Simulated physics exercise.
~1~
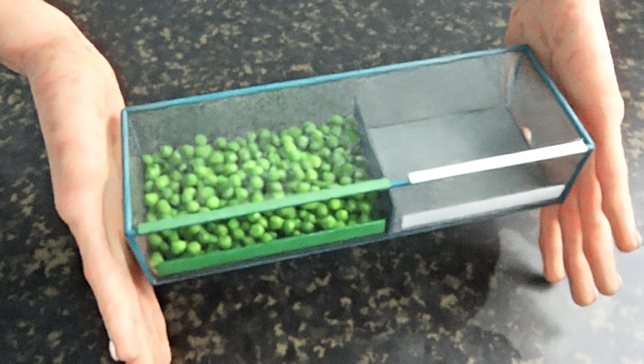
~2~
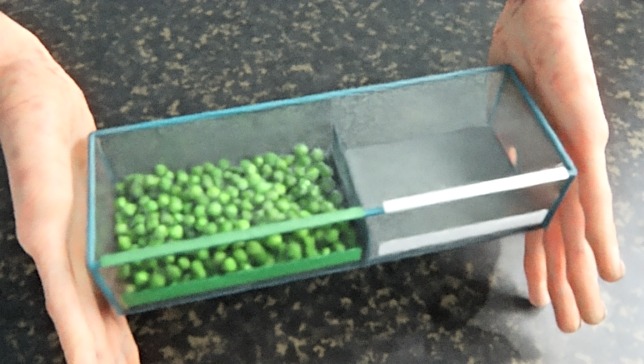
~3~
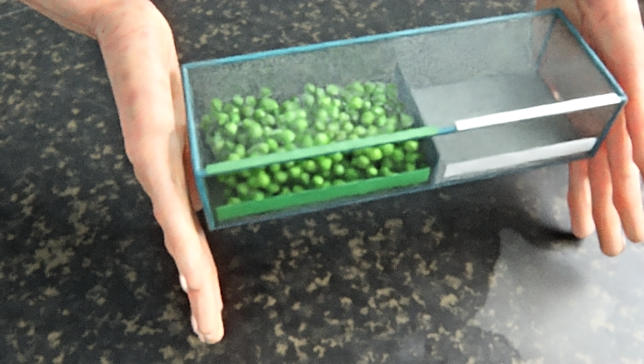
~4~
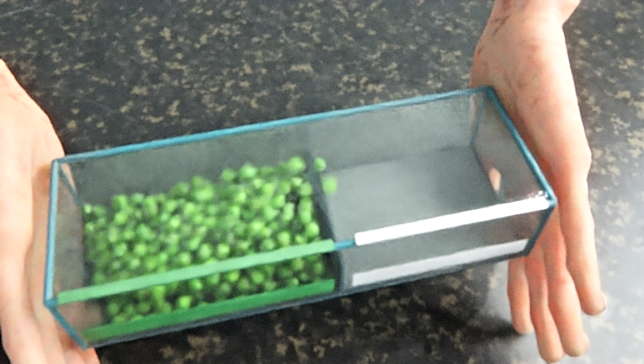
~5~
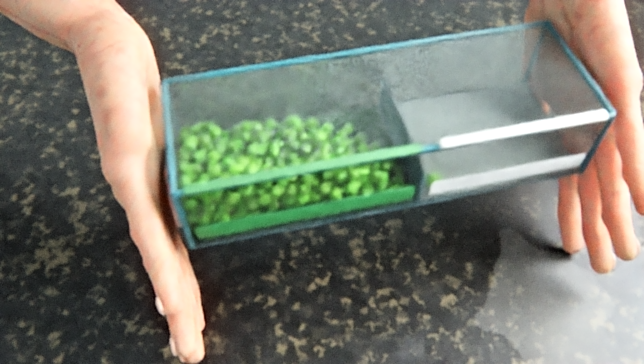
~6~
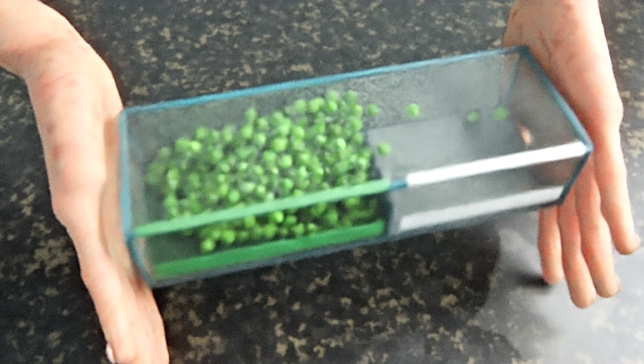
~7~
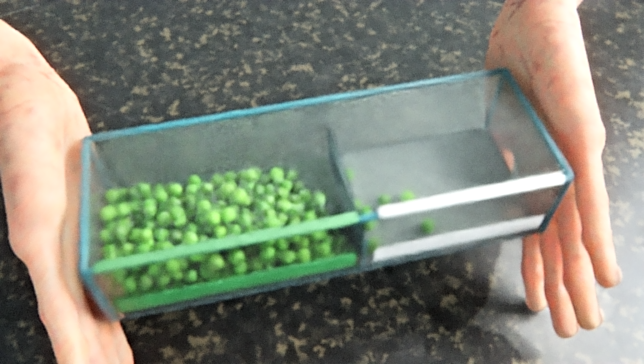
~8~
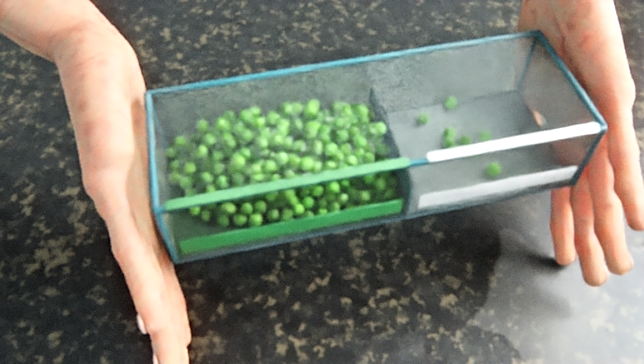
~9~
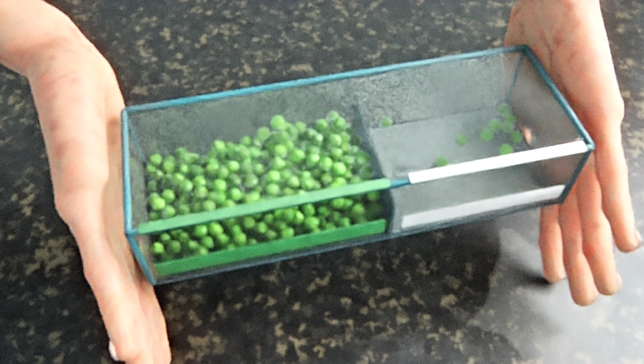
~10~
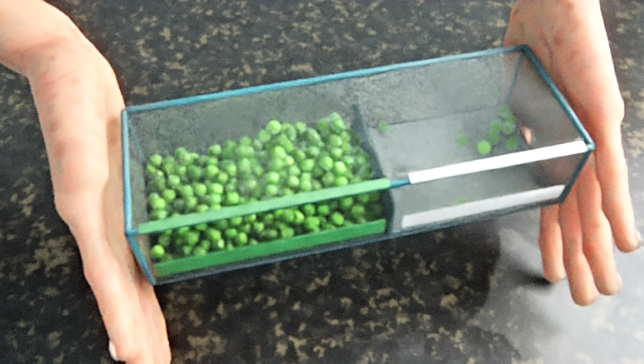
Two hands hold a clear, lidded box with blue edges above a dark speckled countertop, seen from above at an angle. A partition divides it into a left compartment with a green strip, filled with green peas, and an empty right compartment with a white strip. The hands shake the box left and down, then right and up, repeatedly. The peas jostle, and a few hop over the partition into the right side. The shaking dies down and the box comes to rest, with most peas still on the left and a small handful on the right.
